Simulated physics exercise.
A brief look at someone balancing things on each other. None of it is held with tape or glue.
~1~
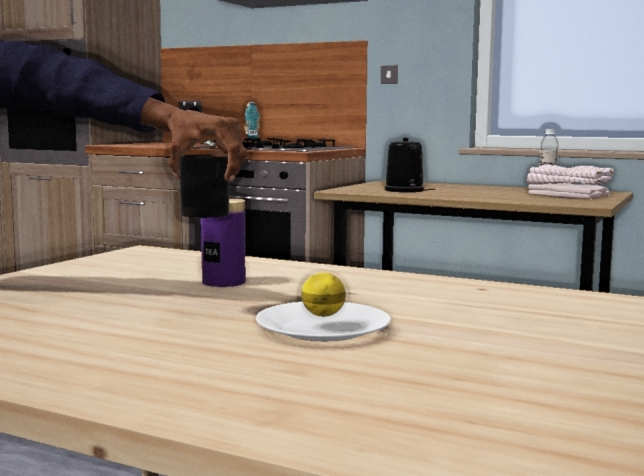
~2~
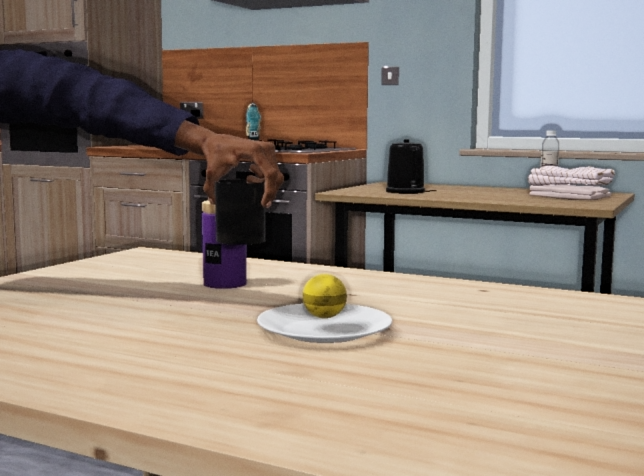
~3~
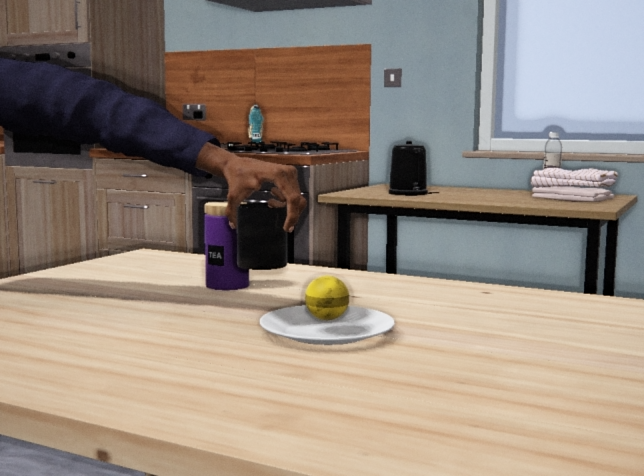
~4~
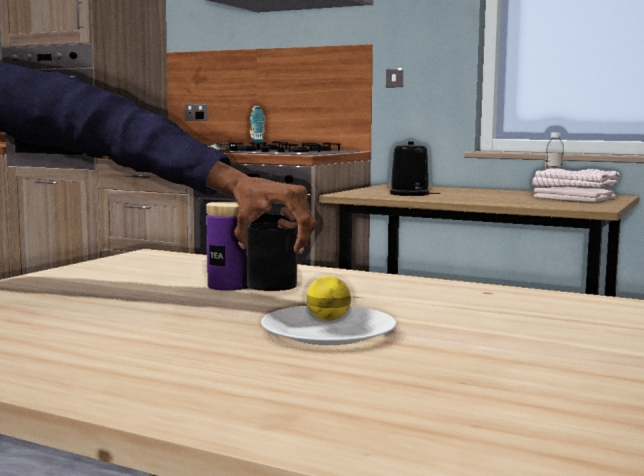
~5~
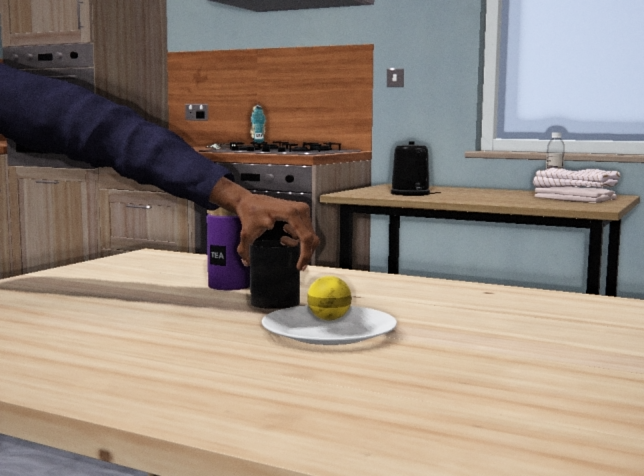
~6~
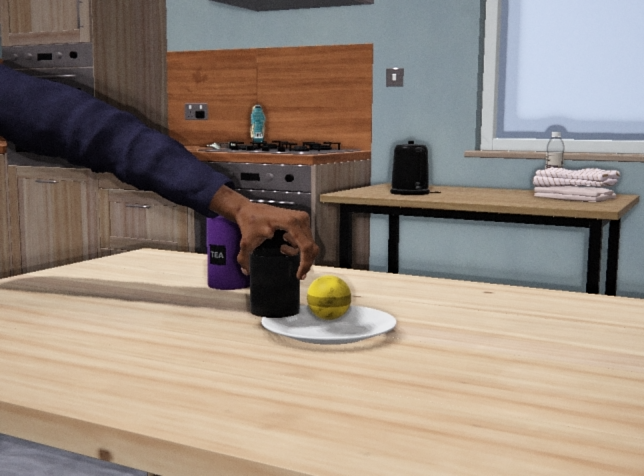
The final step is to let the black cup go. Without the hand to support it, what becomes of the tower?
It endures.
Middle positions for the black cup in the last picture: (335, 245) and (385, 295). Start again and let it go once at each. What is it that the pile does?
Result 1: Pile falls; result 2: Pile stable.
Then, 0.20 s later than the last frame, all is still.
Then, 0.60 s later than the last frame, black cup resting near (275, 283).
When it is over, all 4 as before. End places, in pixels of the last picture, black cup near (275, 283). The pile stays up.
